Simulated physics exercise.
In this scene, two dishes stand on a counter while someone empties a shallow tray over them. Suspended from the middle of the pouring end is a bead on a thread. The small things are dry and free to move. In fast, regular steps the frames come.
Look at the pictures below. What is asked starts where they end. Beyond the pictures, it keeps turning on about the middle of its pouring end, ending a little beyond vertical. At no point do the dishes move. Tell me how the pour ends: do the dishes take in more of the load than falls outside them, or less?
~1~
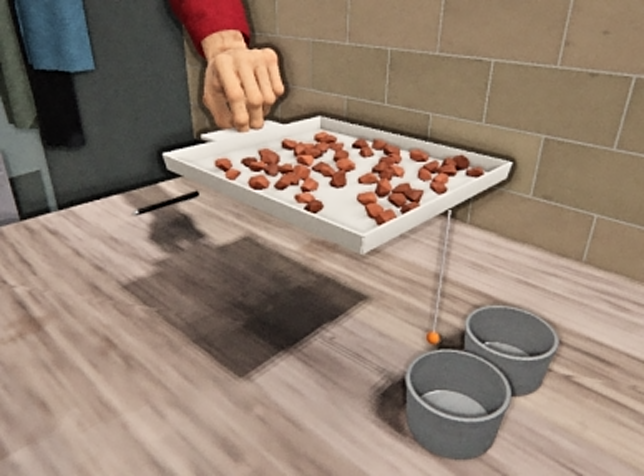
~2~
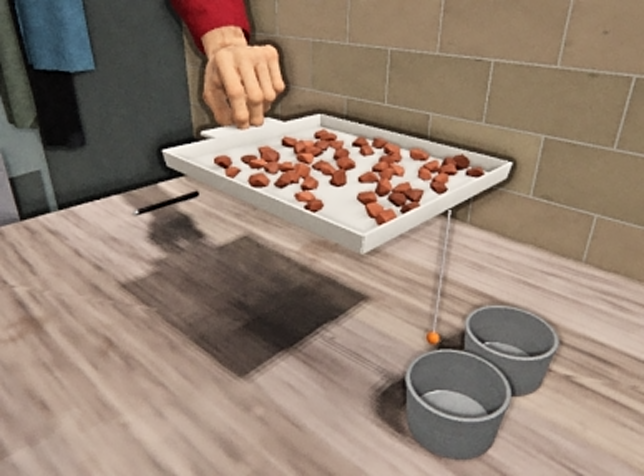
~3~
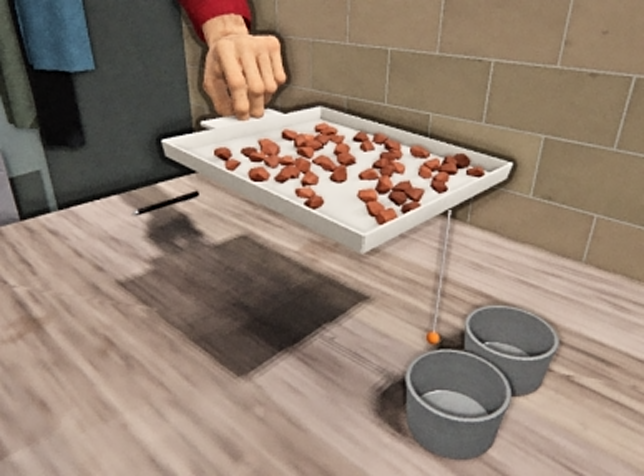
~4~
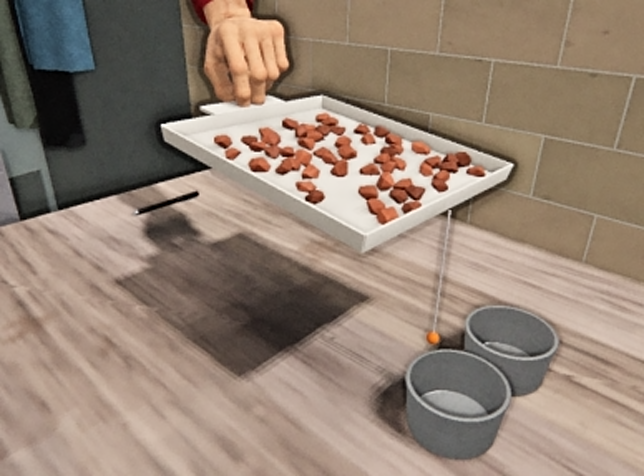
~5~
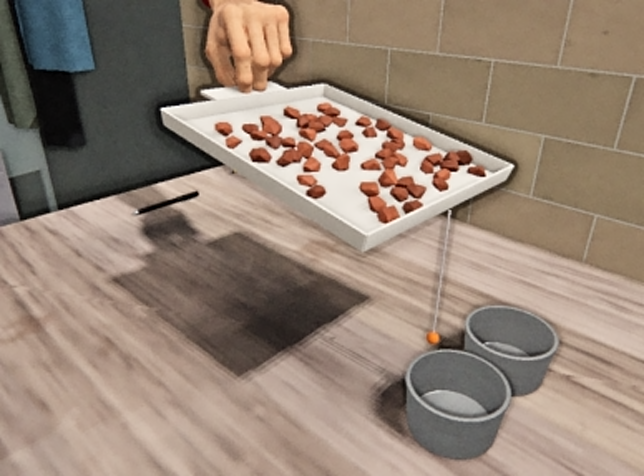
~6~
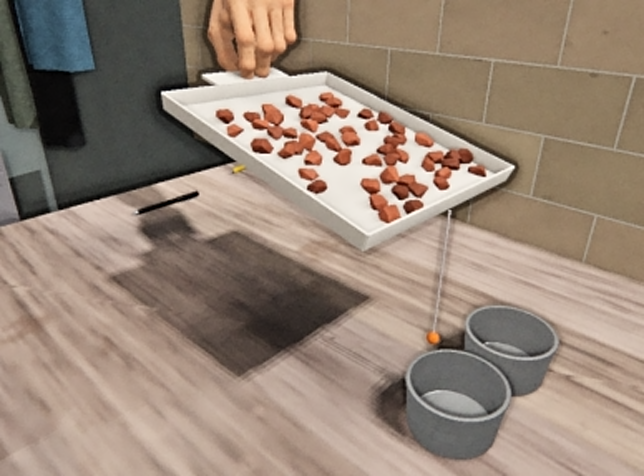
They take in more than falls outside.
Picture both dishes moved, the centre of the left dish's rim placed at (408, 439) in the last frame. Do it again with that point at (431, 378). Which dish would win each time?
In turn: Right; the right one.
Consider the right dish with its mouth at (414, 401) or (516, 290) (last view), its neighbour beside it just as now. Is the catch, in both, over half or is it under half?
Try 1: A minority of it. Try 2: A minority of it.
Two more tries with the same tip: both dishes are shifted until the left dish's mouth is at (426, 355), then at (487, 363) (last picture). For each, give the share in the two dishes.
You'd get near 10 per cent and afterwards near 50 per cent.
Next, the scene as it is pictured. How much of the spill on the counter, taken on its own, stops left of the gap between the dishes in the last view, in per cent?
Close to 30 per cent.
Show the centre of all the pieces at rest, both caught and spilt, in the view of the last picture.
The centre comes to rest near (482, 405).
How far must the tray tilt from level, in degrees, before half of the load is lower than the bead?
The tilt is near 100° by then.
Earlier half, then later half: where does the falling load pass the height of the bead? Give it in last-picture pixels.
First part (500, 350), rest (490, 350).
Soon after the last picture, tray tipped steeply; nearly all on the tray; a stray few in the air.
A little later, tray tipped right over; about half on the tray; a small part in the left dish; a stray few in the right dish; a stray few outside both; about a quarter in the air.
Later still, tray tipped past a quarter turn; about a third in the left dish; about a third in the right dish; about a third outside both.
At rest, tray tipped past a quarter turn; about a third in the left dish; about a third in the right dish; about a third outside both.
